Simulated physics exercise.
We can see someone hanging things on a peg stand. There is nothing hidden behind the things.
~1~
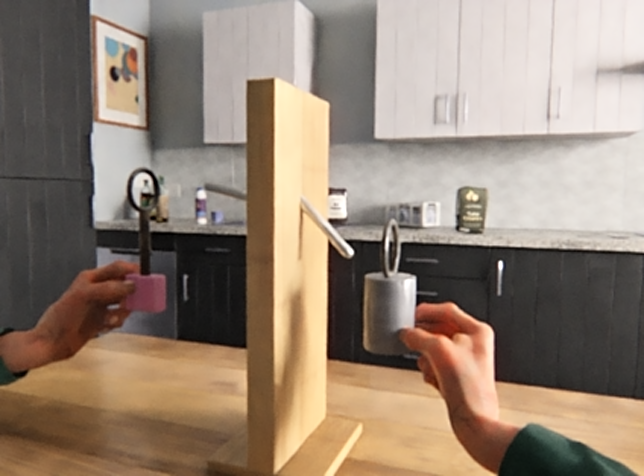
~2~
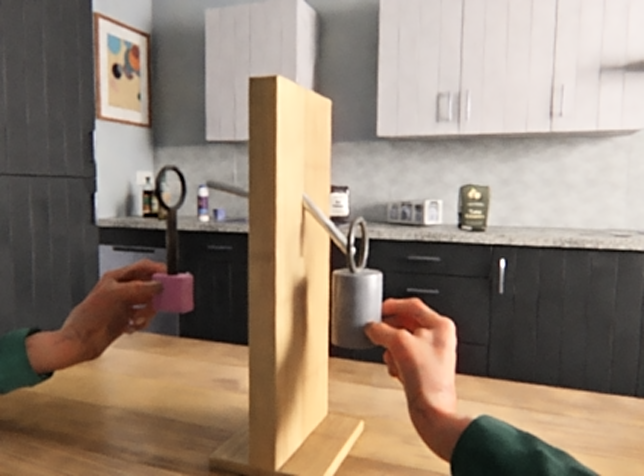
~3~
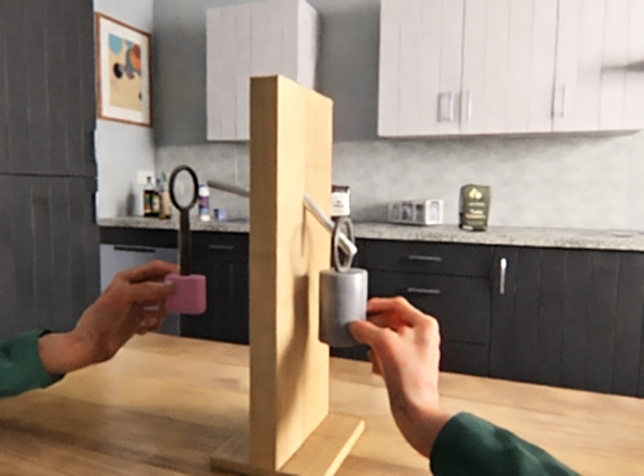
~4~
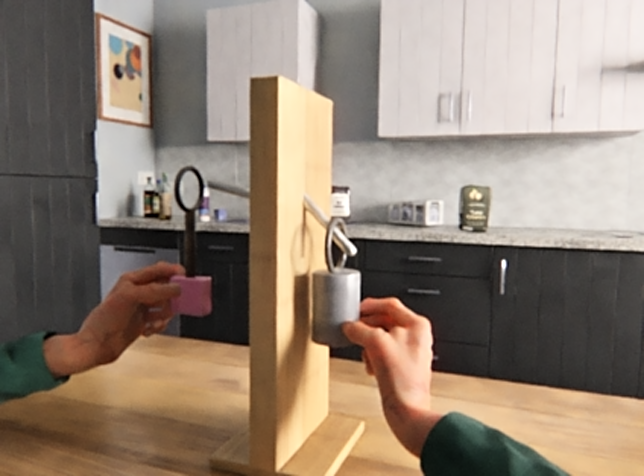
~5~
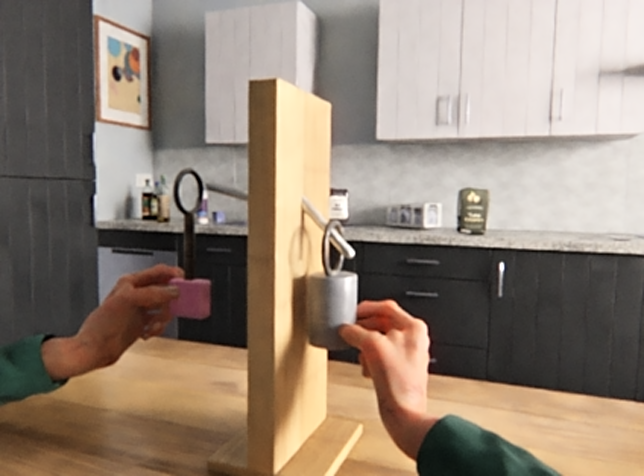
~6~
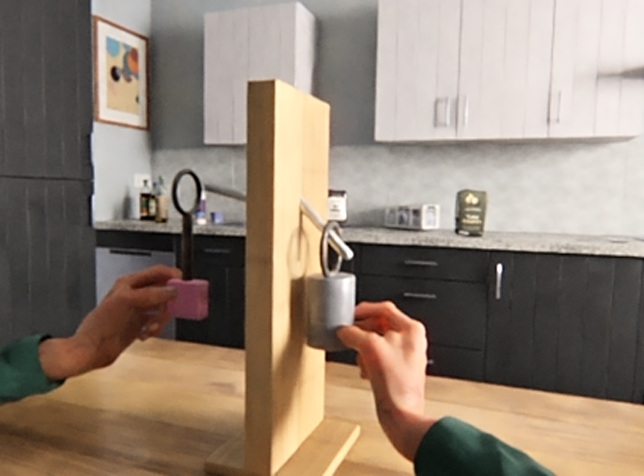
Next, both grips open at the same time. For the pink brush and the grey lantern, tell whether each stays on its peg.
Per thing: The pink brush falls; the grey lantern falls.
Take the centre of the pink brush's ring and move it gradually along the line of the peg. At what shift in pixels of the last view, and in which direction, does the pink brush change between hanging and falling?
About 20 pixels right.
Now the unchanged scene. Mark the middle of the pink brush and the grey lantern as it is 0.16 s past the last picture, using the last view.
The pink brush at (188, 297), the grey lantern at (346, 330).
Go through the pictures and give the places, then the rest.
The first frame shows still on the way; pink brush (145, 239); grey lantern (390, 283); peg stand (278, 276).
The second frame shows still on the way; grey lantern (357, 279); peg stand (280, 273).
The third frame shows still on the way; pink brush (185, 239); peg stand (281, 273).
The fourth frame shows still on the way; grey lantern (336, 279); peg stand (281, 273).
The fifth frame shows still on the way; pink brush (189, 243); peg stand (279, 276).
The sixth frame shows in place, still held; pink brush (187, 243); grey lantern (330, 283); peg stand (277, 277).
Then, 0.16 s after the last picture, pink brush falling near (187, 298); grey lantern tipped 26° from how it was near (347, 330).
Then, 0.24 s after the last picture, pink brush down below near (188, 362); grey lantern falling near (371, 407).
At rest, the pink brush falls off, near (188, 364); the grey lantern falls off, near (428, 462).
